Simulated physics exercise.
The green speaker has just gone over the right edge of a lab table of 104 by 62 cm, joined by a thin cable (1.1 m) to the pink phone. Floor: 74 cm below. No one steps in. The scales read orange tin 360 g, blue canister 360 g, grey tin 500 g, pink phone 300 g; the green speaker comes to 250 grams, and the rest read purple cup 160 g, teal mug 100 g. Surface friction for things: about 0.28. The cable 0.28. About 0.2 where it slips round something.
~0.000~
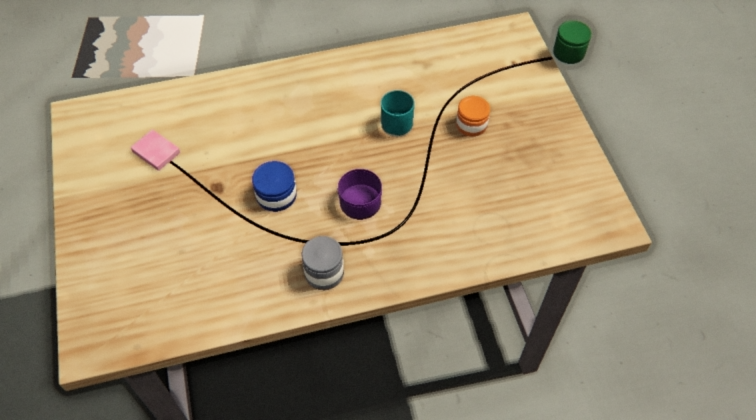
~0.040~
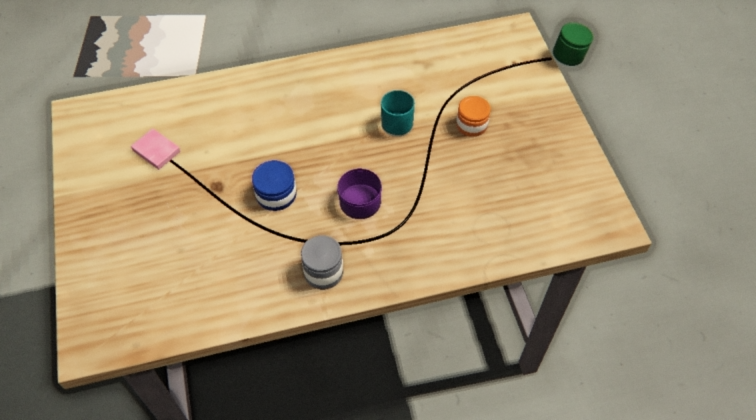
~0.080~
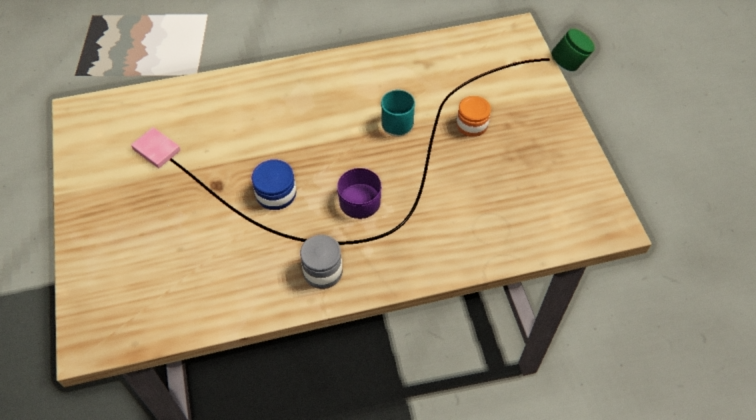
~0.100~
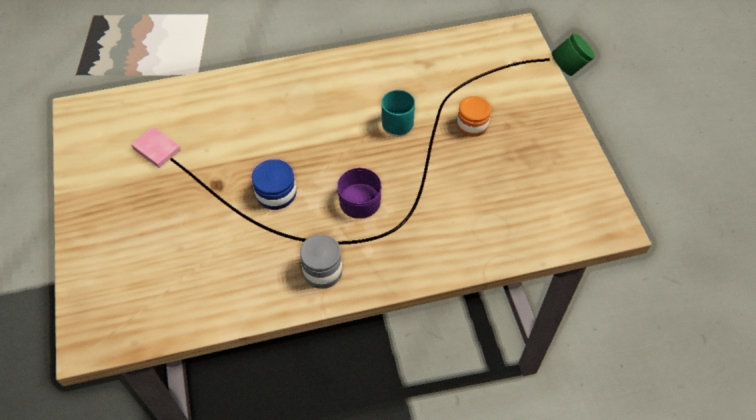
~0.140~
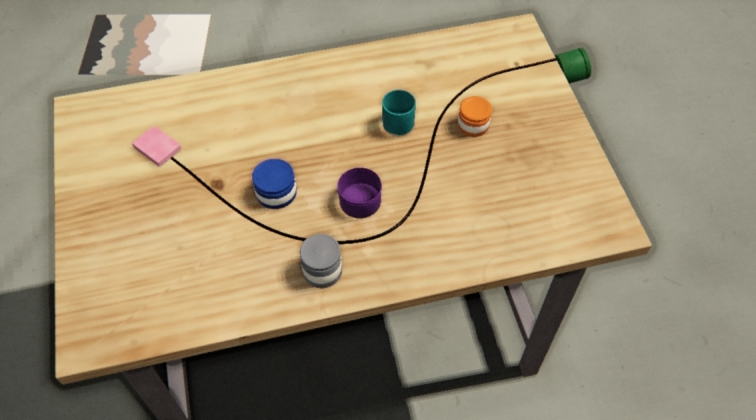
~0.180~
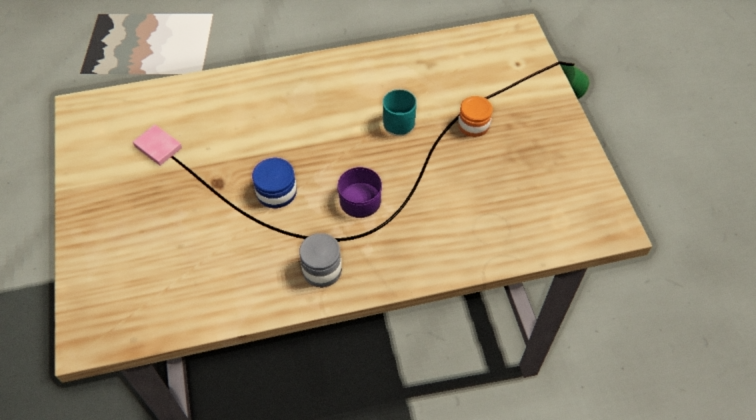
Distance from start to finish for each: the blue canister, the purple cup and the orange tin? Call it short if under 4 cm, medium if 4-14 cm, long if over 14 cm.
Blue canister: Medium; purple cup: Long; orange tin: Short.
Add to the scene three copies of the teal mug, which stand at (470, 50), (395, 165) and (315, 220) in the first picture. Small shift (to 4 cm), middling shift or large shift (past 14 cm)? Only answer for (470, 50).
Net shift there: Minor.
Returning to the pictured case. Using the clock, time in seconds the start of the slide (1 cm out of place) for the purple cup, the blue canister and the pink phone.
Roughly: Purple cup at 0.26 s, blue canister at 0.44 s, pink phone at 0.30 s.
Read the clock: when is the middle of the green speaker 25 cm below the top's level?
It gets there at roughly 0.38 s.
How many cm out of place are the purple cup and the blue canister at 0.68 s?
At that time the purple cup has gone 25 cm and the blue canister 4 cm.
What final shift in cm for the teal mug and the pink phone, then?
Final offset from start: Teal mug = 0 cm, pink phone = 30 cm.
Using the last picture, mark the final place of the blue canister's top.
Somewhere around (304, 137) is where it ends up.
By 0.4 s, the cable's tail end at (196, 167); purple cup 17 cm off its start, blue canister 1 cm off its start, green speaker over the edge.
By 0.7 s, the cable's tail end at (226, 179); purple cup 24 cm off its start, blue canister 3 cm off its start, green speaker over the edge.
By 0.9 s, the cable's tail end at (270, 185); purple cup 24 cm off its start at (322, 91), blue canister 6 cm off its start at (285, 149), pink phone 21 cm off its start at (247, 181).
By 1.2 s, the cable's tail end at (296, 177); purple cup 24 cm off its start, blue canister 9 cm off its start, pink phone 26 cm off its start.
By 2.4 s, the cable's tail end at (305, 174); purple cup 24 cm off its start at (323, 91), blue canister 10 cm off its start at (304, 137), orange tin 0 cm off its start at (479, 108), pink phone 28 cm off its start at (289, 183).
